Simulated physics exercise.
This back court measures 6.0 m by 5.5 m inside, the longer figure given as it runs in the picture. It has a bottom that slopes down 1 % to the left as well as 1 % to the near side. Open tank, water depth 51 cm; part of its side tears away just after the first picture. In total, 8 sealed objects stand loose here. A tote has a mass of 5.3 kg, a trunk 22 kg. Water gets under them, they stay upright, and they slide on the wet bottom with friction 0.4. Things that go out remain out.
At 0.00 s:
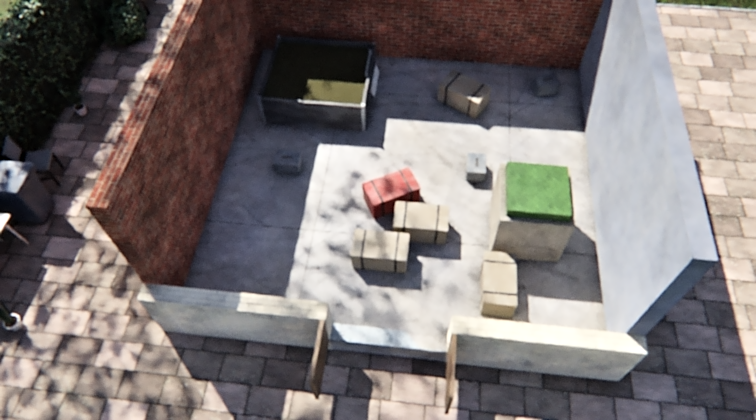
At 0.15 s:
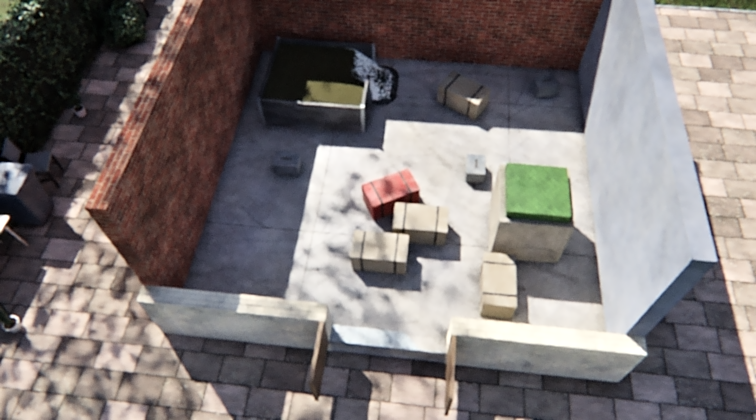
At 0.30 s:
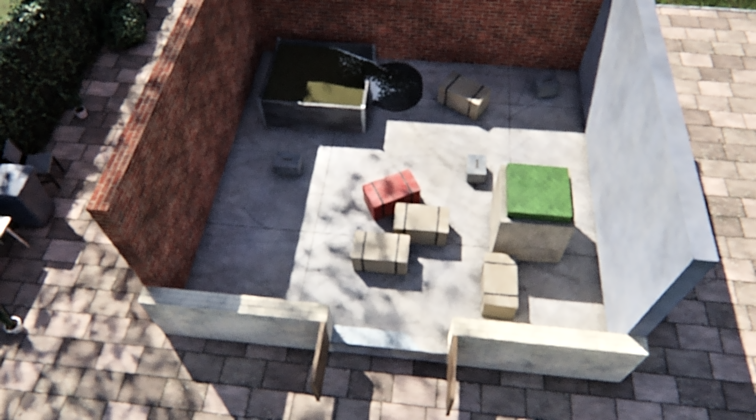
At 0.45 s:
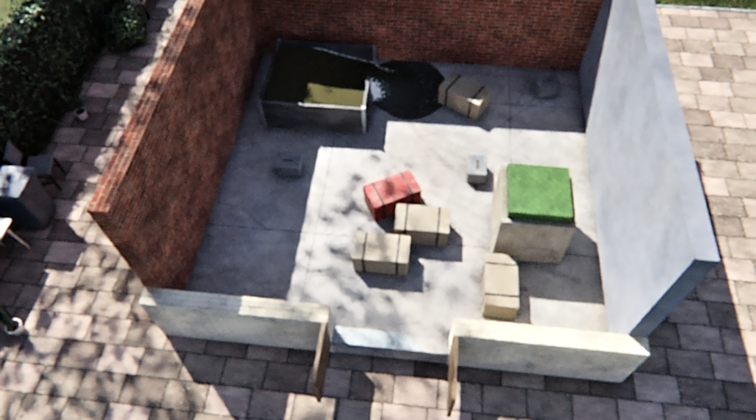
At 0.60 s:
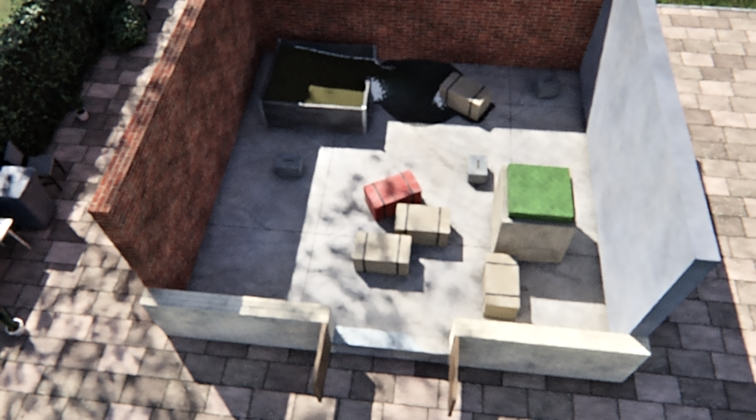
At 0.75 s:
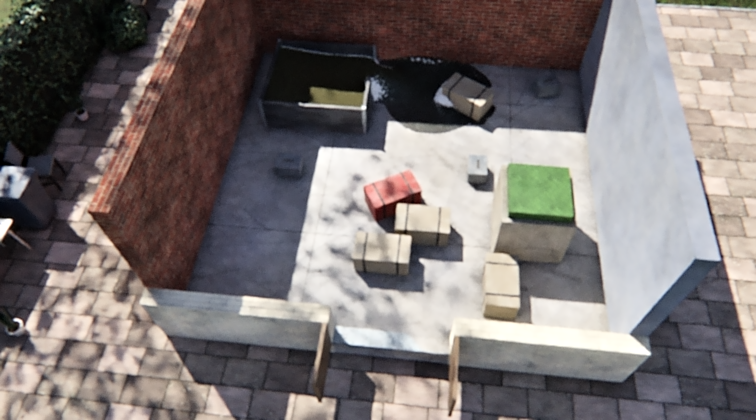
The clip opens on a walled court holding an open tank, scattered boxes, a red trunk and a green-topped block. Dark water pours from the tank's right side, spreads rightward near the back brick wall, then reaches and runs around a tan box, while the trunk stays put.
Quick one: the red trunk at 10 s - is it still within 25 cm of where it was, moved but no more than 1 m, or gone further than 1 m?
I'm guessing it covers a short distance.
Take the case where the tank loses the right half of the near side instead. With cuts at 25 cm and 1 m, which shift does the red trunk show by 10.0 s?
I'd say the red trunk gets swept off.
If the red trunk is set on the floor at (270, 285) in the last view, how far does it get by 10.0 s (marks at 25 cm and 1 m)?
By that time it keeps its spot.
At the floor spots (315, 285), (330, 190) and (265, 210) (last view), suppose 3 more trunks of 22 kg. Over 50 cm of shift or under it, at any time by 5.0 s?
One by one: Below the mark, below the mark, below the mark.
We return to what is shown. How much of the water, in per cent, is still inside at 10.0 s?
Close to 98 in a hundred parts remain.
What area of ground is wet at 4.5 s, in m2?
Some 17 m2.
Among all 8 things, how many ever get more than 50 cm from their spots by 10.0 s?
5 in all.
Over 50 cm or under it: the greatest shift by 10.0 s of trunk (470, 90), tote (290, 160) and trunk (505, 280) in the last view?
Beyond the limit, then within the limit, then beyond the limit.
After 2.0 s the red trunk is near (393, 188), 0.0 m from its start, aground; 0 of 8 are out; 0 afloat.
After 4.5 s the red trunk is near (393, 188), 0.0 m from its start, aground; 0 of 8 are out; 3 afloat.
After 7.0 s the red trunk is near (360, 182), 0.5 m from its start, aground; 0 of 8 are out; 1 afloat.
After 10.0 s the red trunk is near (358, 182), 0.6 m from its start, aground; 0 of 8 are out; 2 afloat.
